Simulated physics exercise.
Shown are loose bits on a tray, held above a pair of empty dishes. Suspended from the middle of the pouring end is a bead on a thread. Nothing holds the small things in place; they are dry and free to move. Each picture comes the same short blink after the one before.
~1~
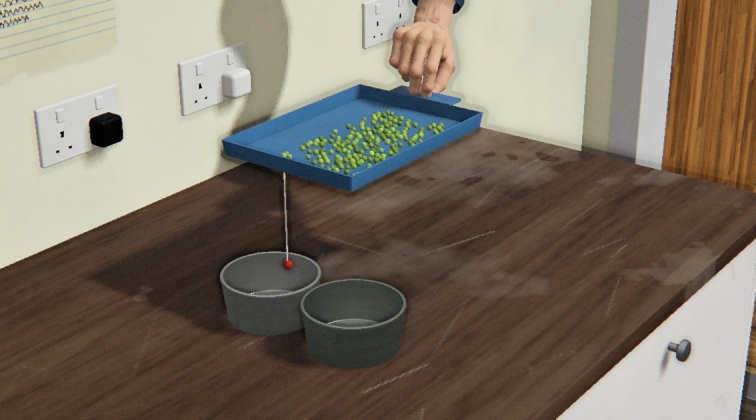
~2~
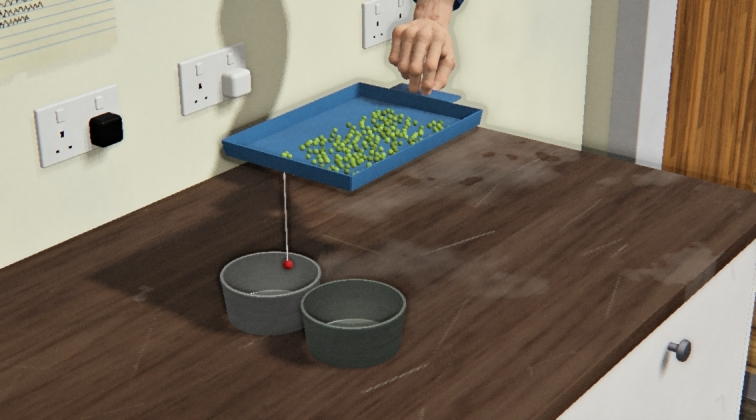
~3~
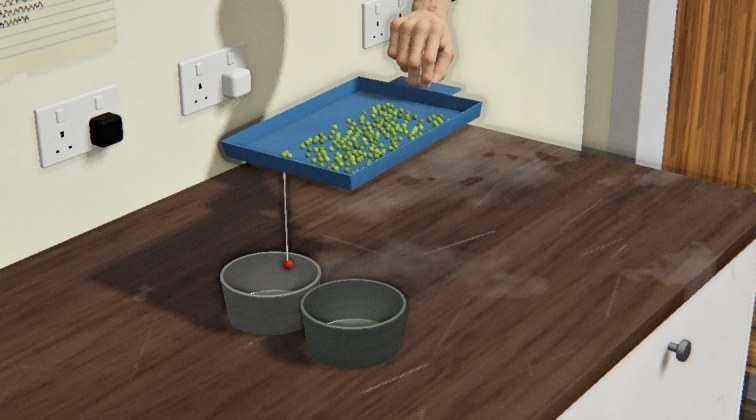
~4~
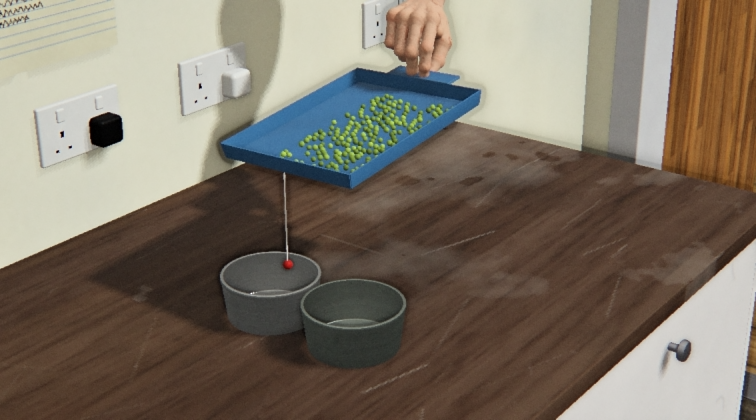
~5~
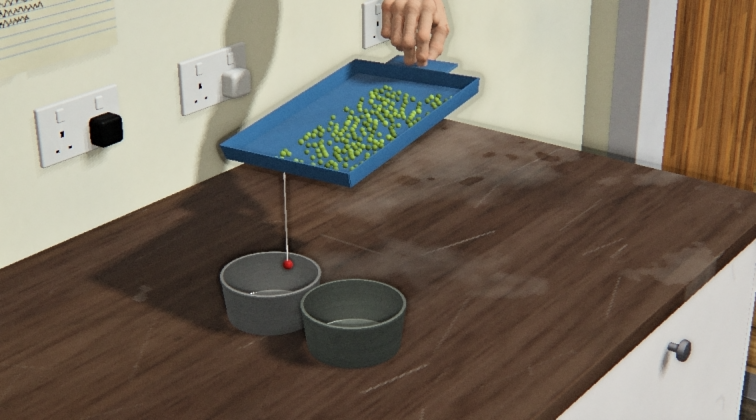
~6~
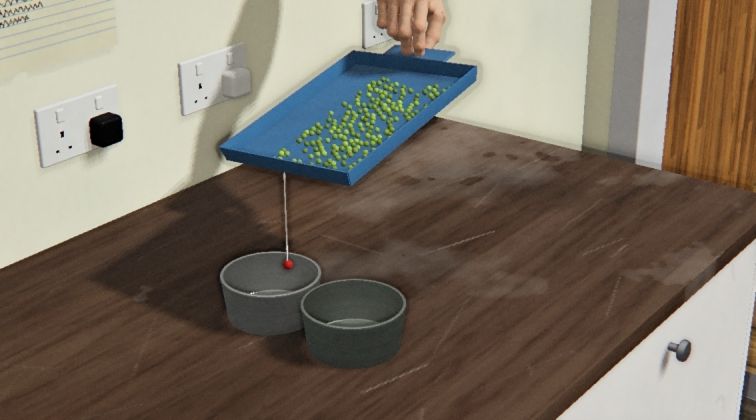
A blue tray of green peas was slowly raised at its back end by a hand, tilting slightly toward the front, while the peas, the hanging red bead and two gray dishes below stayed put.
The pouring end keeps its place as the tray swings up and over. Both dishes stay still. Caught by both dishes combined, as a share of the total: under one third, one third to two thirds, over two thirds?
One third to two thirds.
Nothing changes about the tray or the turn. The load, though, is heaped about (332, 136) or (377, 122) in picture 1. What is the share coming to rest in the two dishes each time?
First about 30, then 60 per cent.
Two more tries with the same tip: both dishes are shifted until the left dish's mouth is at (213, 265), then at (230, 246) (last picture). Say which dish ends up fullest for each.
Run 1: The one on the left side. Run 2: The one on the left side.
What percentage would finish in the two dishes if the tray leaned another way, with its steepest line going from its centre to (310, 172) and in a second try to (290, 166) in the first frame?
First heading roughly 50 %, second roughly 40 %.
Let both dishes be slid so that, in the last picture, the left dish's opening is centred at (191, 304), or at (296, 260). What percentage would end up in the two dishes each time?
It works out to 0 percent and then 0 percent.
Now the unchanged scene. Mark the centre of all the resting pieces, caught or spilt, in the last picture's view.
Somewhere close to (244, 309) in the last picture.
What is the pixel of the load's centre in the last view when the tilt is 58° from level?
The middle of the pieces sits at roughly (273, 155).
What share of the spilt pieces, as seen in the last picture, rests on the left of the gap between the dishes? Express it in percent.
Roughly 100 percent.
Soon, tray tipped steeply; nearly all on the tray; a stray few outside both.
A while on, tray tipped right over; nearly all on the tray; a stray few in the left dish; a stray few outside both; a small part in the air.
Towards the end, tray tipped past a quarter turn; about half in the left dish; about half outside both.
Finally, tray tipped past a quarter turn; none in the right dish; about half in the left dish; about half outside both.
